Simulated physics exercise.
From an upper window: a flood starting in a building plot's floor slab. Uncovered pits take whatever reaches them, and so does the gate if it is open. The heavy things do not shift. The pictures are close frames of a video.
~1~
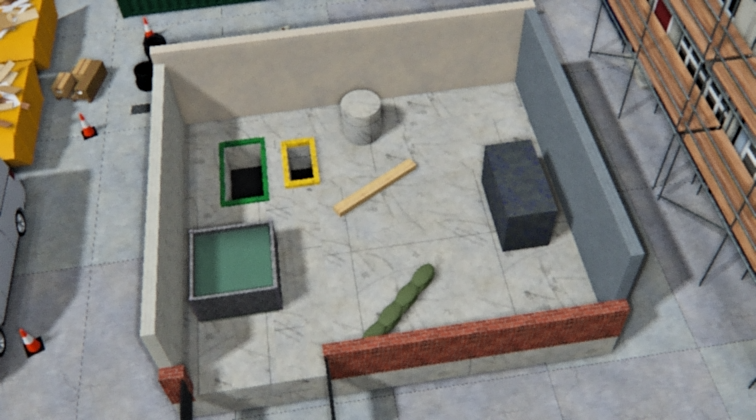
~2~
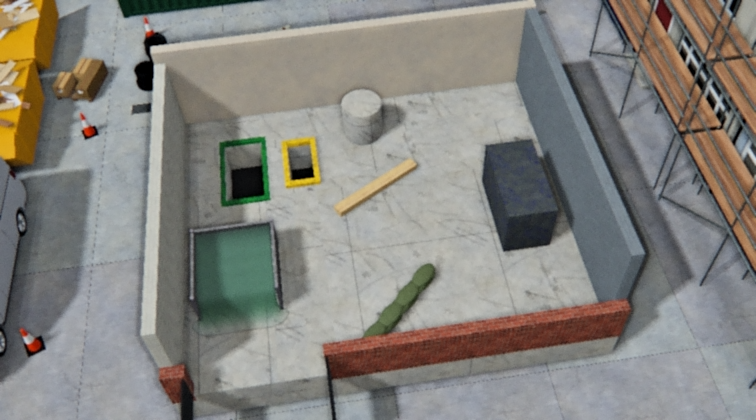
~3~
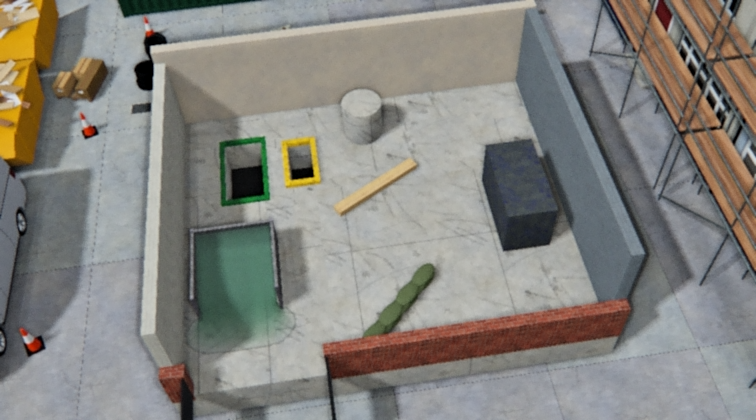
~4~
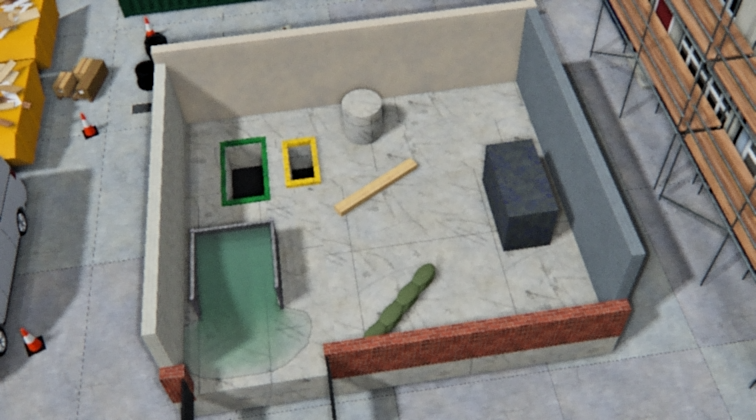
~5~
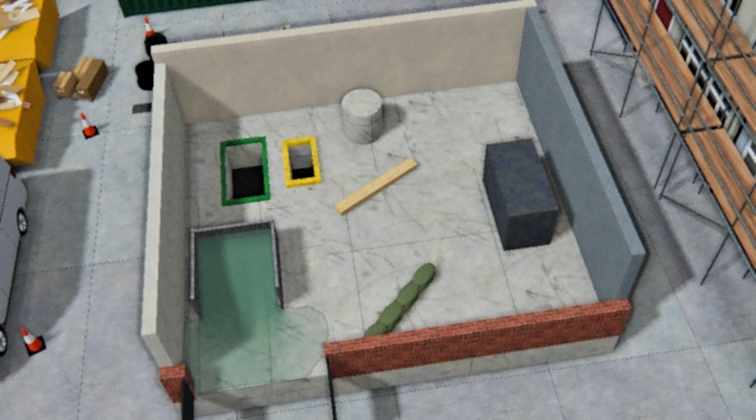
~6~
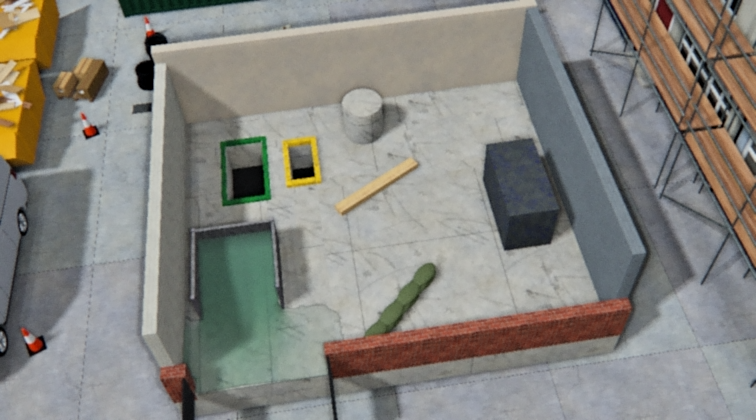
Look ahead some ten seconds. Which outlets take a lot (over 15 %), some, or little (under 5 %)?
One by one: The gate takes above 15 %; the green pit takes not even 5 %; the yellow pit takes not even 5 %.
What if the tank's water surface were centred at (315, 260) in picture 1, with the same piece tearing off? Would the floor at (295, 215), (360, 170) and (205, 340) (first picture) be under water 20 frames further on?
In that order: Not flooded, clear, awash.
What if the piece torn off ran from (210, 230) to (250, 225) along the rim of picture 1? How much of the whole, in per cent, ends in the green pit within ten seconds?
Roughly, in per cent: Green 35.
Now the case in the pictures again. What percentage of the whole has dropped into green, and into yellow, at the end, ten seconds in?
In turn 0 and 0 per cent.
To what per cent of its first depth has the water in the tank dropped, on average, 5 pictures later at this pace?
About 38 per cent.
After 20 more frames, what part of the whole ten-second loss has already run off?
Some 80 per cent.
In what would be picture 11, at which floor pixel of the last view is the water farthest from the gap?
Close to (403, 351).
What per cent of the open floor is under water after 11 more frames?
I make it 10 per cent.
A moment on, water covers 10 % of the floor; the gate 28 %, the green pit 0 %, the yellow pit 0 %.
Next, water covers 10 % of the floor; the gate 52 %, the green pit 0 %, the yellow pit 0 %.
Then, water covers 10 % of the floor; the gate 70 %, the green pit 0 %, the yellow pit 0 %.
Later, water covers 10 % of the floor; the gate 82 %, the green pit 0 %, the yellow pit 0 %.
In the end, water covers 5 % of the floor; the gate 88 %, the green pit 0 %, the yellow pit 0 %.
